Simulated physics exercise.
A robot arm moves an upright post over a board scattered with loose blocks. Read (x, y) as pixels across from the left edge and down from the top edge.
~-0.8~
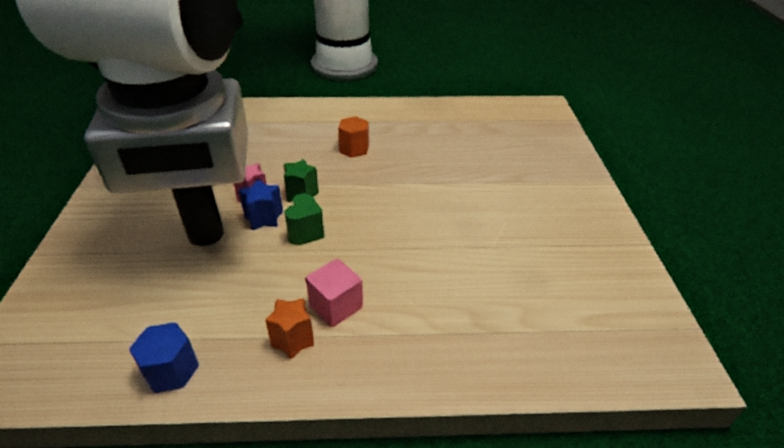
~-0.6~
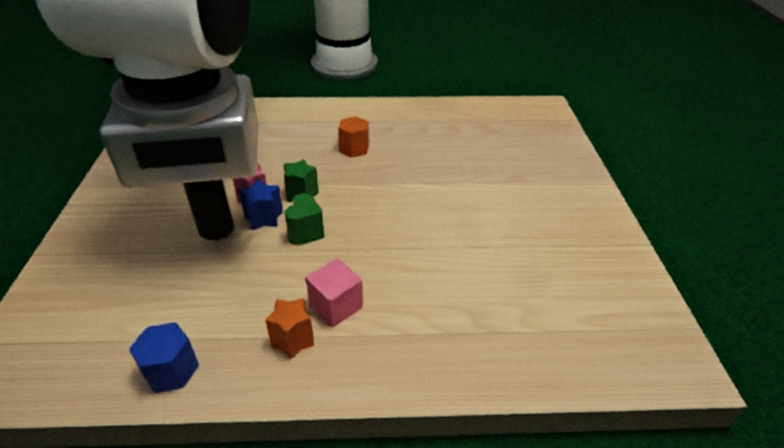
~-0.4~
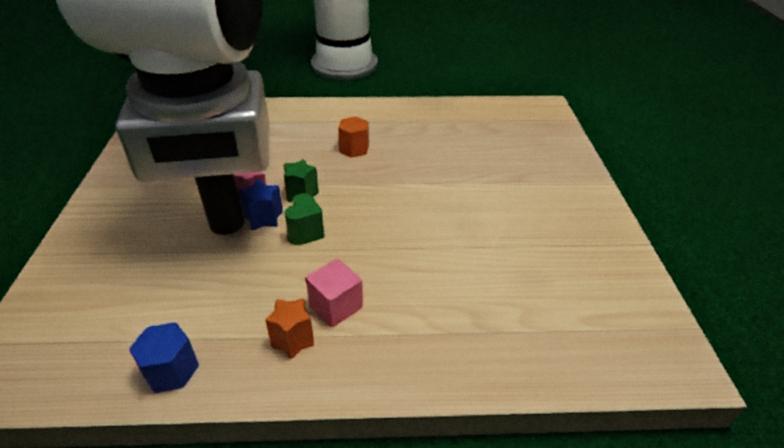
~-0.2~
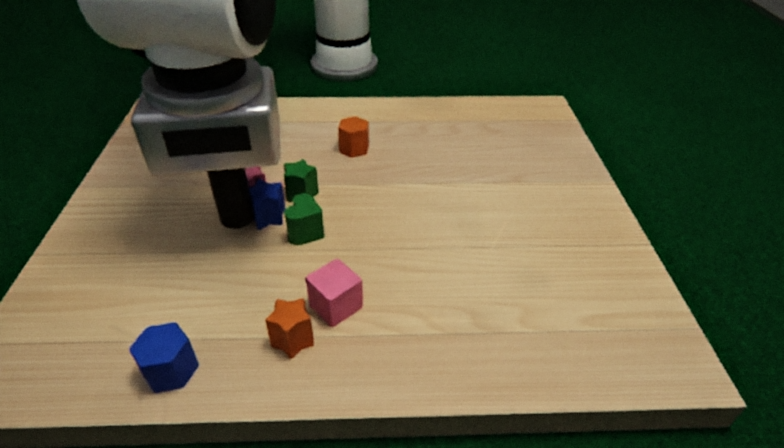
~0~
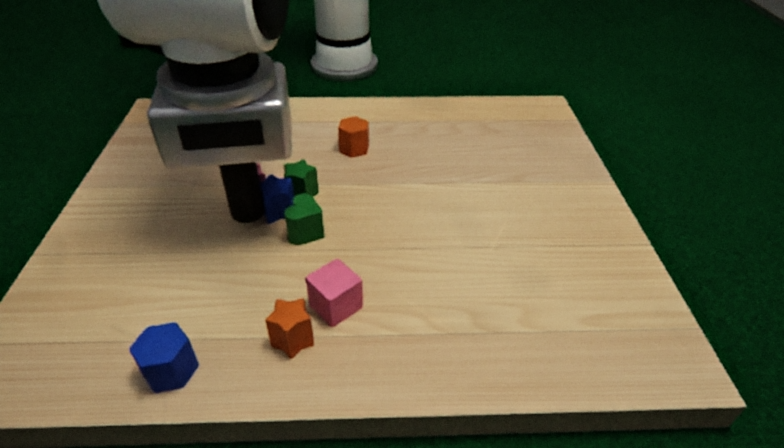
The clip opens on a robot arm holding a dark upright post over a wooden board scattered with colourful blocks, left of a small cluster. The post glides a short way right and slightly away from the viewer, meets the blue star and nudges it toward the green blocks, partly hiding the pink one behind.
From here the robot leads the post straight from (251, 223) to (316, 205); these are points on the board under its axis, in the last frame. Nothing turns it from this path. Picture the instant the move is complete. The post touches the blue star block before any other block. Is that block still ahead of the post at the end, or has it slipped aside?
Still in front.
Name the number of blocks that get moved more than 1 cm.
Two blocks move more than 1 cm.
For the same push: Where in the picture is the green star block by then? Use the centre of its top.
I think it will end close to (331, 151).
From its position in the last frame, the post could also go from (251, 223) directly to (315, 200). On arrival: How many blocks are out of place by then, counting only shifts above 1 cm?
Put simply, two blocks are moved more than 1 cm.
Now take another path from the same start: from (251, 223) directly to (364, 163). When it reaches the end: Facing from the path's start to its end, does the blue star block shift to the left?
Going by the path, no.
What follows on the original path. Halfway along, post at (283, 203); blue star block at (307, 176); green star block at (317, 159), turned 30° anticlockwise.
At the end, post at (315, 195); blue star block at (338, 168); green star block at (331, 151), turned 95° anticlockwise; green heart unmoved.
